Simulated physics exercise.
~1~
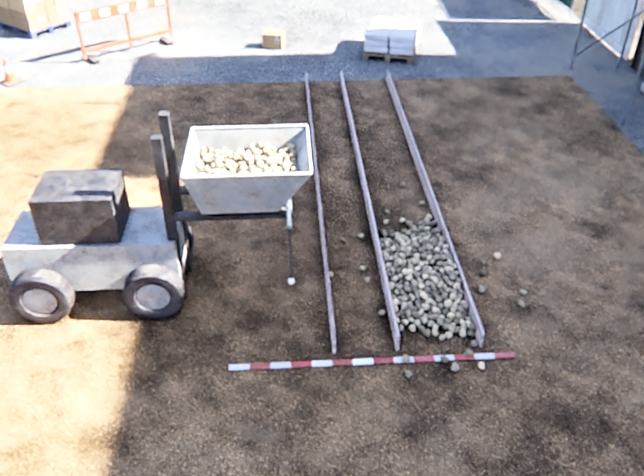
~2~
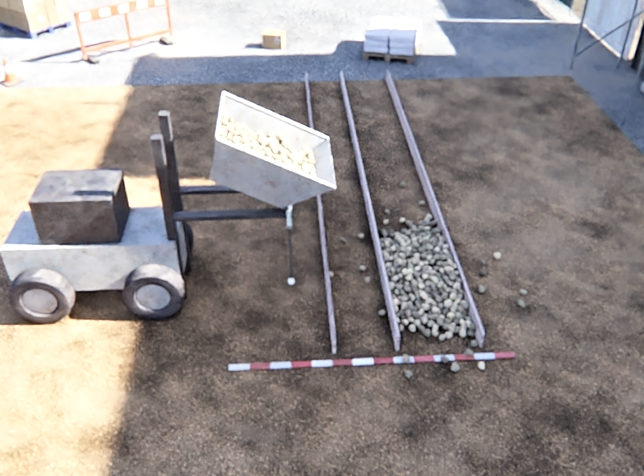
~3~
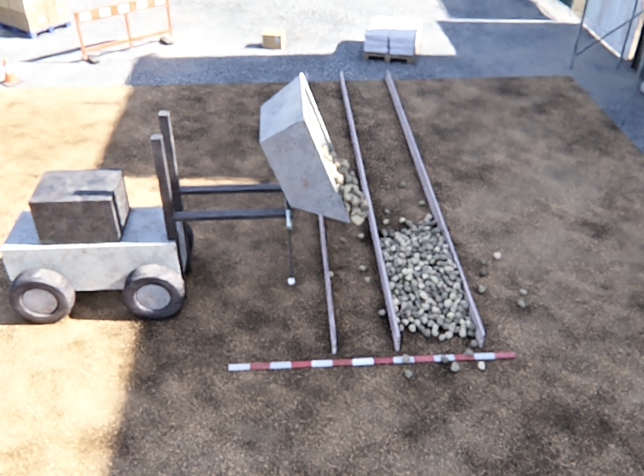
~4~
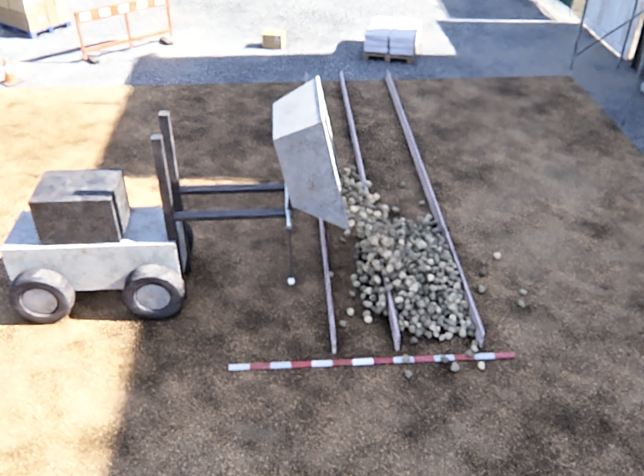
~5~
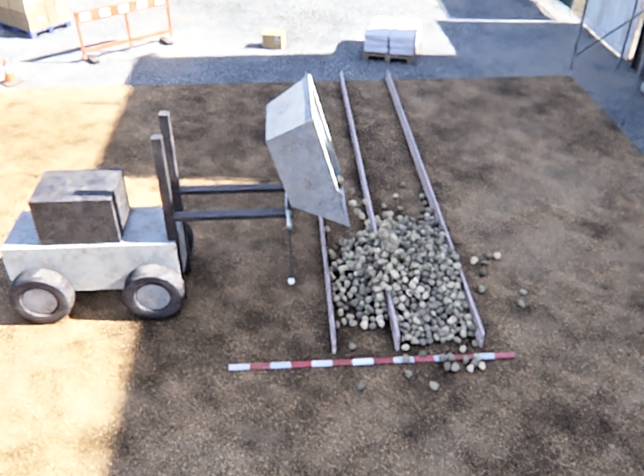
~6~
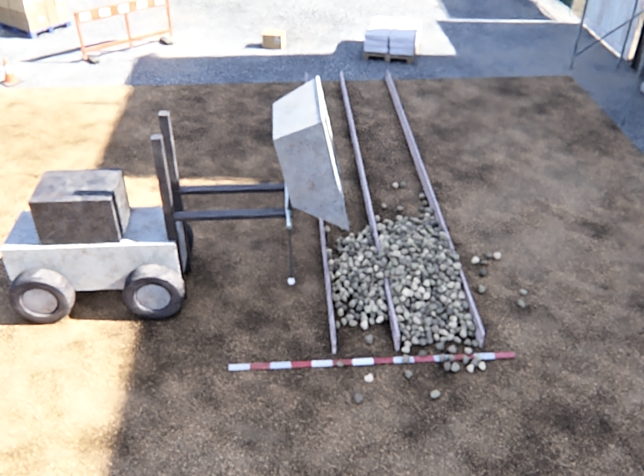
Metal skip on a small fork truck tipping right and jerking, pouring smooth stones across two planked bays beside an earlier heap.
